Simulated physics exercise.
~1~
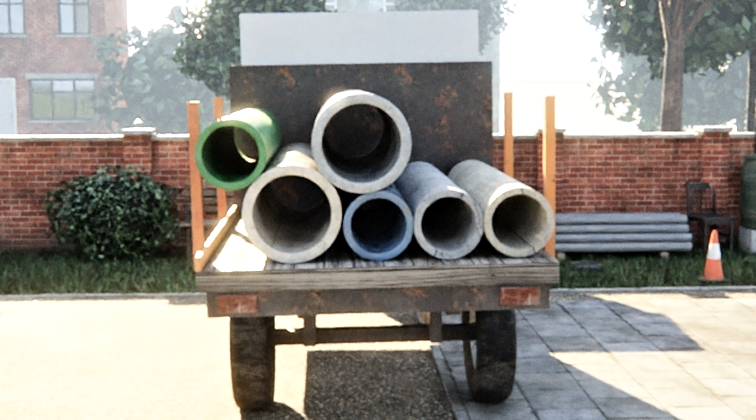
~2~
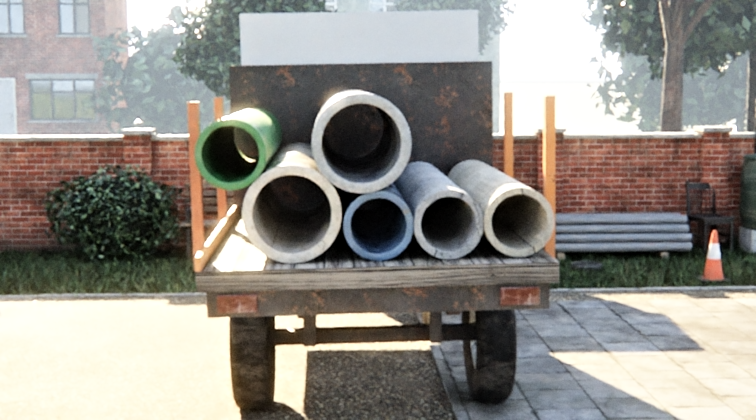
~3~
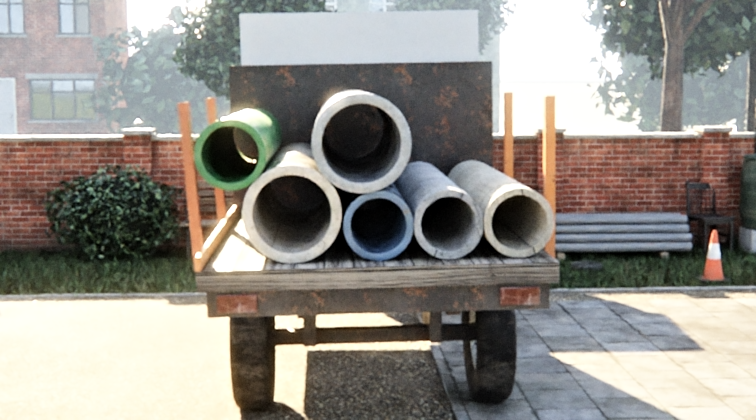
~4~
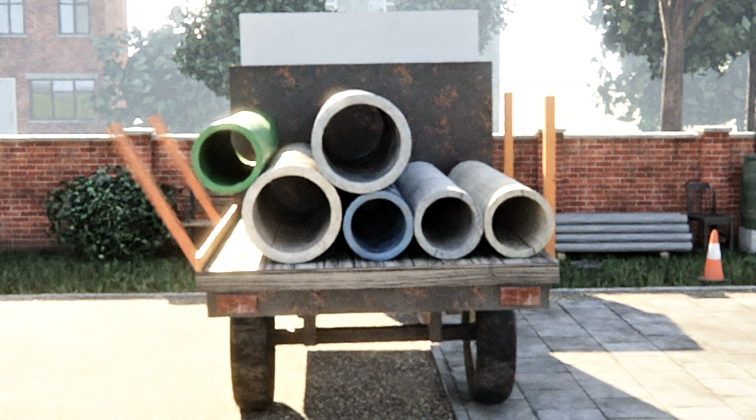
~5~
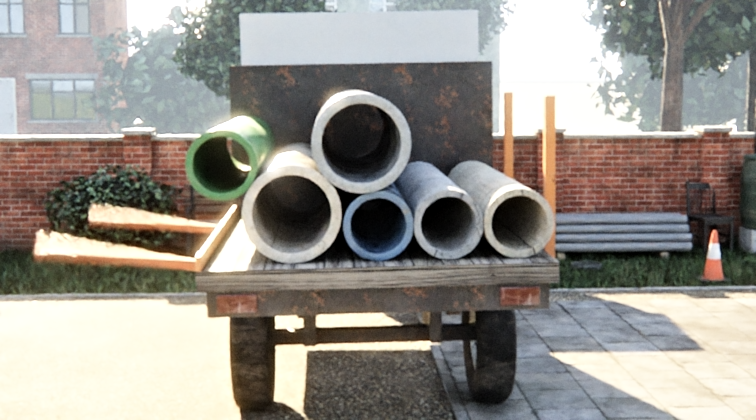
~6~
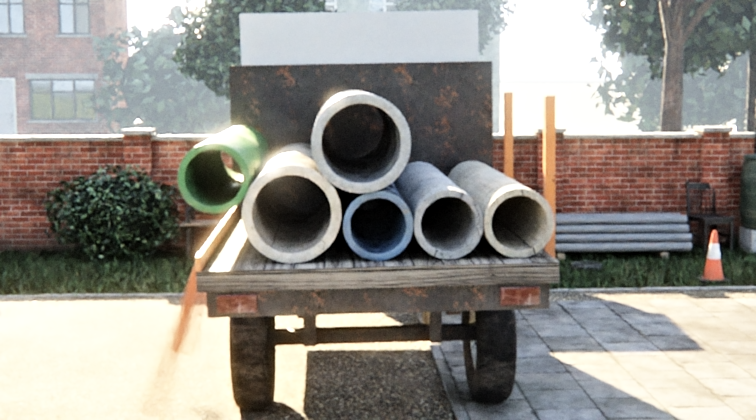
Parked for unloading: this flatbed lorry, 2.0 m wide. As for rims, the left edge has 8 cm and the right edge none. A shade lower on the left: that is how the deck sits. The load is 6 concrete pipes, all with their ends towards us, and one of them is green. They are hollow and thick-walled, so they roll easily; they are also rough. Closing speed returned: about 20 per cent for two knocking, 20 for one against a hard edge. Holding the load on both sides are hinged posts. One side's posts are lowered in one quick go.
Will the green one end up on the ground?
Oh, that one is a goner.
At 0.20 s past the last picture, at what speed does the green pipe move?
It's going at around 0.8 m/s.
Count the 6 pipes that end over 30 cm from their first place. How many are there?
Counted: 1.
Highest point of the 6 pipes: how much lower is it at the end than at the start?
About 0 cm lower.
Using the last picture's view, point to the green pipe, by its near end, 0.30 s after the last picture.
Its near end sits close to (176, 224).
Then, 0.2 s past the sixth picture, green is dropping off the left side; 1 gone from the deck.
Then, 0.3 s past the sixth picture, green is dropping off the left side; 1 gone from the deck.
Then, 0.5 s past the sixth picture, green is dropping off the left side; 1 gone from the deck.
Finally (3.0 s after the last picture), green is on the ground to the left; 1 gone from the deck.
